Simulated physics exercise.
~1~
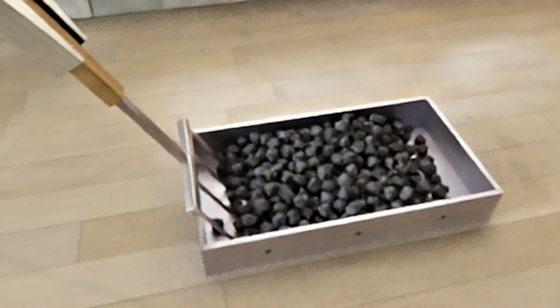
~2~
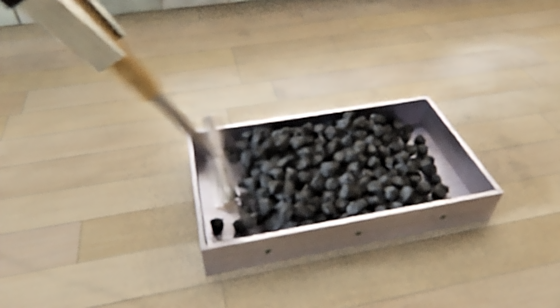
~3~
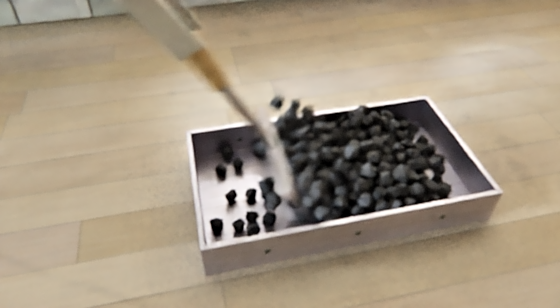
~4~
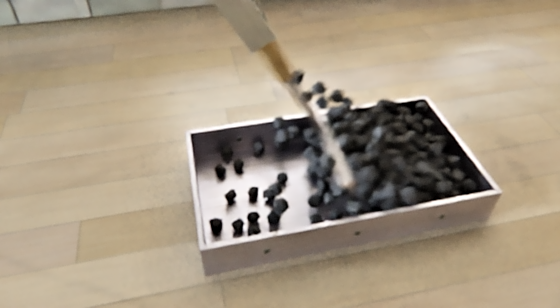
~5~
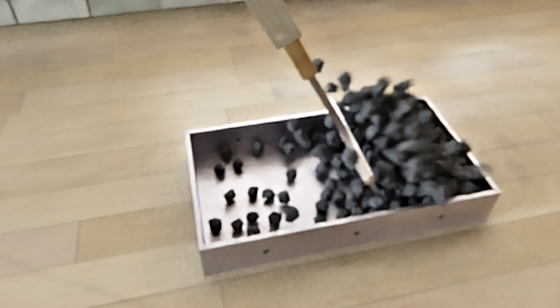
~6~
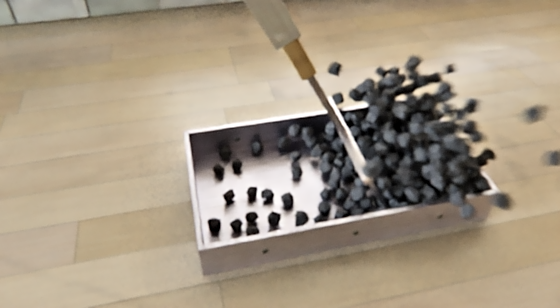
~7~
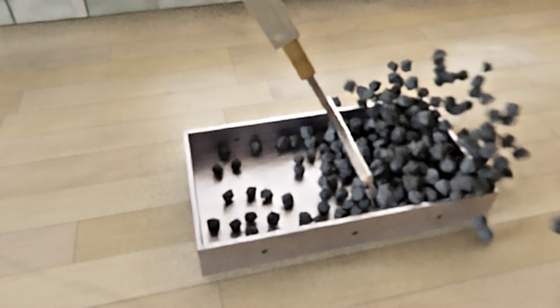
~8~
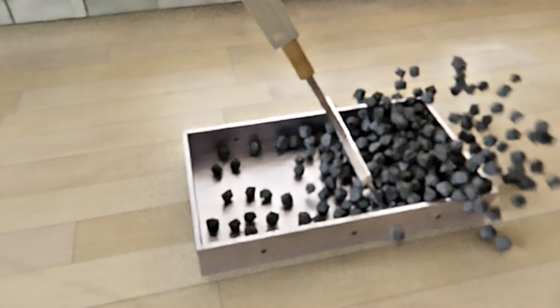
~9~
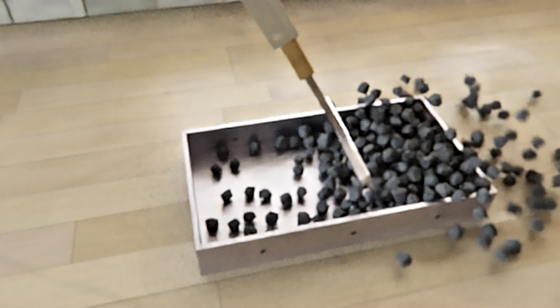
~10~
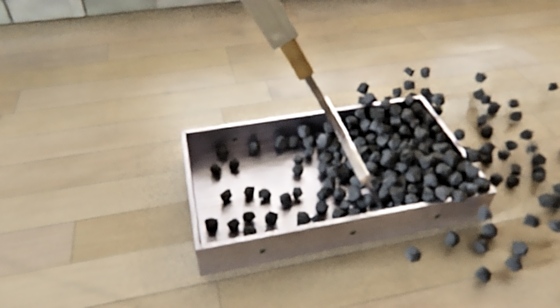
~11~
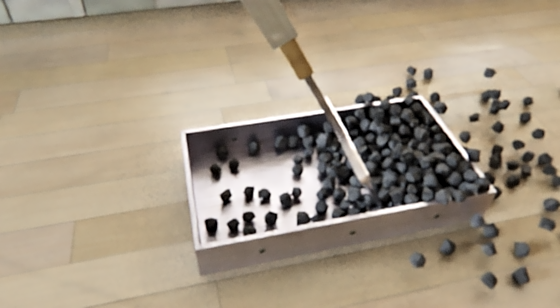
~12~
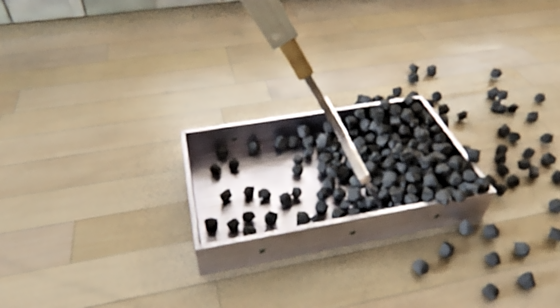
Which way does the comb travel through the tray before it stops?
The comb moves to the right, pushing the pebbles toward the right end of the tray.
